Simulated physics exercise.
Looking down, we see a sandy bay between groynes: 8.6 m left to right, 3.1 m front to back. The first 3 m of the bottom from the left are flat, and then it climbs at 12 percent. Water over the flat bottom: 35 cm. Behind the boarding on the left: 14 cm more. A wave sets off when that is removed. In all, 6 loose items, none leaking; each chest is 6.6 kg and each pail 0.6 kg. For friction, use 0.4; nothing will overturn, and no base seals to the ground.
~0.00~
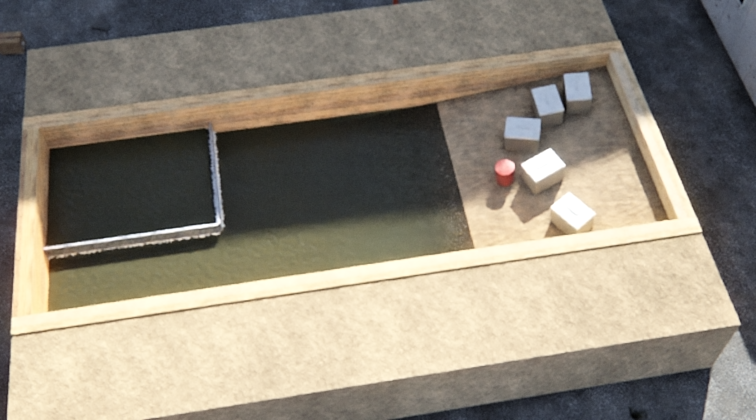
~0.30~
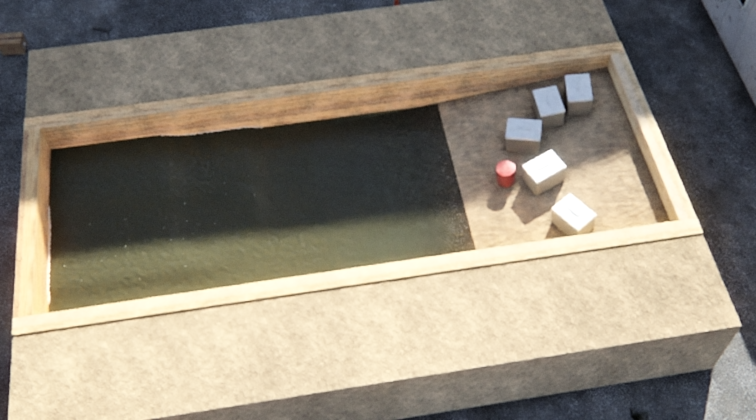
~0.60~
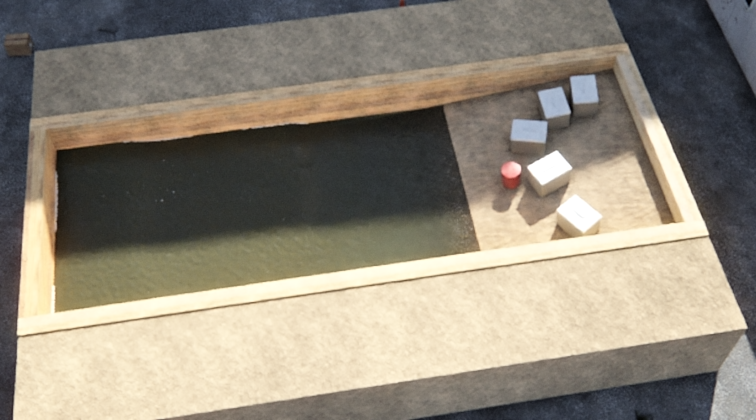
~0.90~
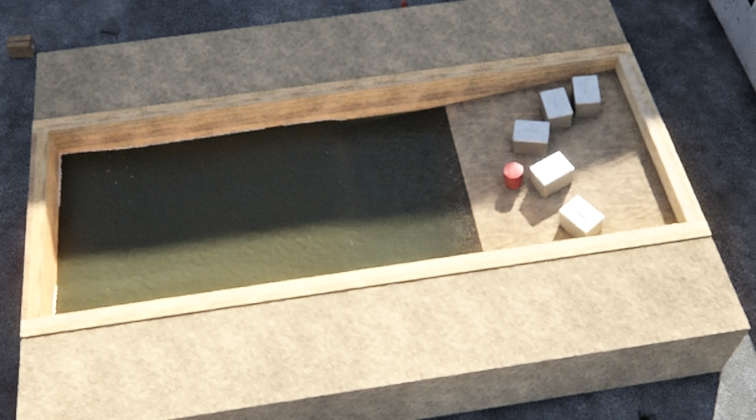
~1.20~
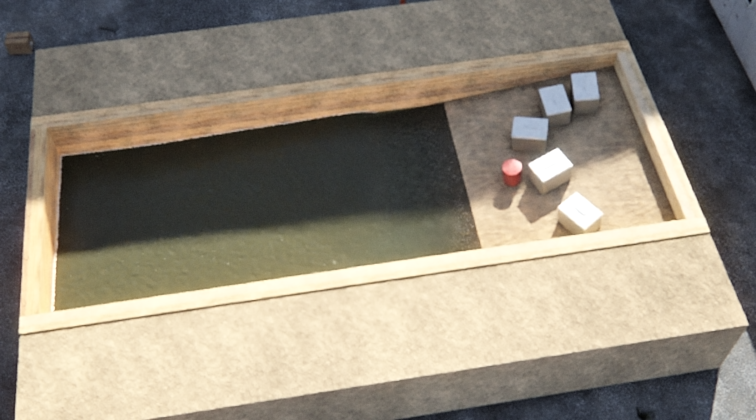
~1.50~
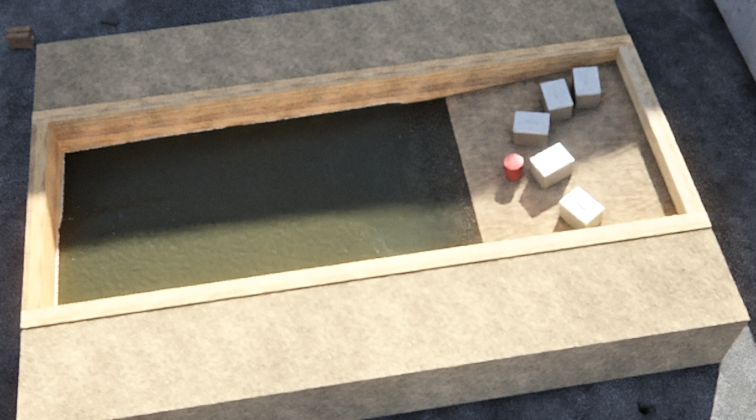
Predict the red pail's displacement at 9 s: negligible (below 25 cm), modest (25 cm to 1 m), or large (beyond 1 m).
It is left well away from its start.
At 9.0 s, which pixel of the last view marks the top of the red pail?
(392, 161) or so.
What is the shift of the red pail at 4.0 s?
I'd guess some 10 cm by then.
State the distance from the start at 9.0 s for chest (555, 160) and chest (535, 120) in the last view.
In turn: 0 cm, 0 cm.
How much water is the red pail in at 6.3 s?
Around 3 cm.
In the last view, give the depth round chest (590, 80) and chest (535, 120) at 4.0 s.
First about 0 cm, second about 0 cm.
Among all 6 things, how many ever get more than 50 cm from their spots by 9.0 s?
1 in all.
After 2.1 s the red pail is near (516, 161), 0.0 m from its start, aground; 0 afloat.
After 4.0 s the red pail is near (521, 159), 0.1 m from its start, afloat; 1 afloat.
After 6.3 s the red pail is near (438, 159), 1.1 m from its start, afloat; 1 afloat.
After 9.0 s the red pail is near (392, 161), 1.8 m from its start, afloat; 1 afloat.
